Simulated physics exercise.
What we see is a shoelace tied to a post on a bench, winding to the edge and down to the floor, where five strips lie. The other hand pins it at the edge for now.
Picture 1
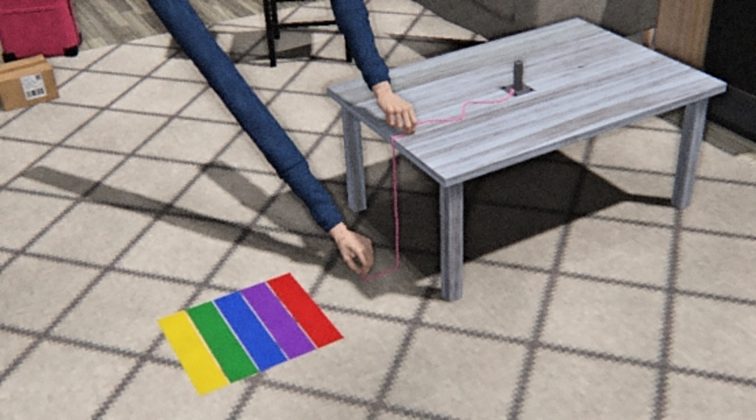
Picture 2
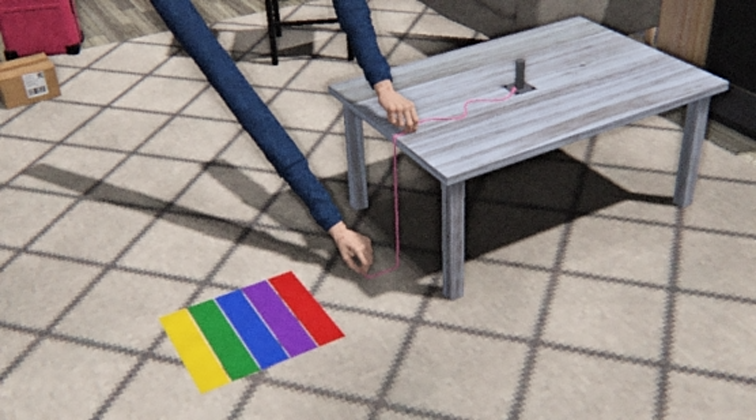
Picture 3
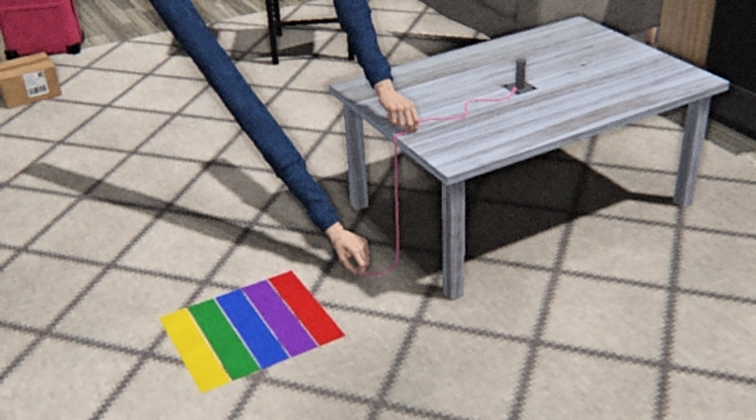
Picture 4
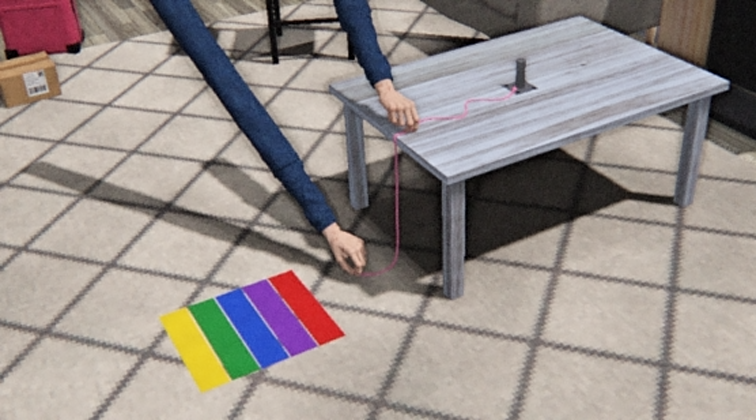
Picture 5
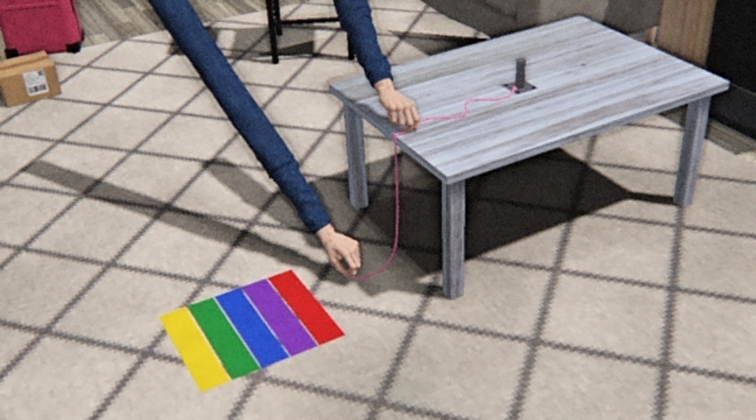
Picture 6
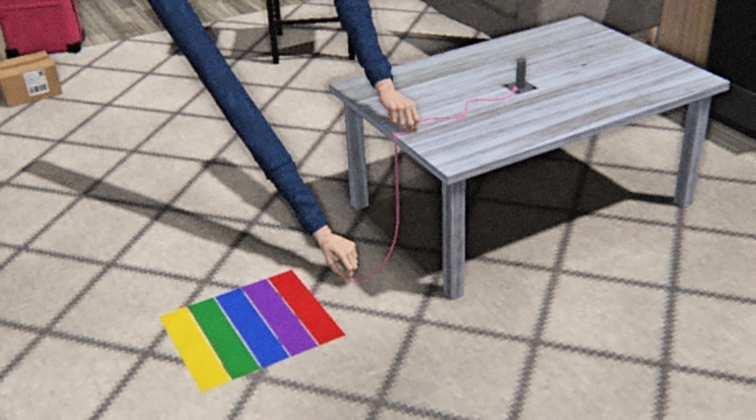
A hand near the floor holds the end of a pink cord and shifts it slightly left toward five coloured strips, bowing the hanging section a little, while another hand keeps the cord pressed at the grey table's edge.
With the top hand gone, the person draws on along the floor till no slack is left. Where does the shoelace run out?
The blue one.
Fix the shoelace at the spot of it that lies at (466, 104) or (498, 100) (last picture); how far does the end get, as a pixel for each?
In that order: (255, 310) and (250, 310).
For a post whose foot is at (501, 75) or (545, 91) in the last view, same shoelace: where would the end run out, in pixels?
Near (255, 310) and (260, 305).
Soon after, end near (301, 293); over red.
After that, end near (266, 306); over purple.
At the stop, end near (244, 314); over blue. It halts on the blue strip.
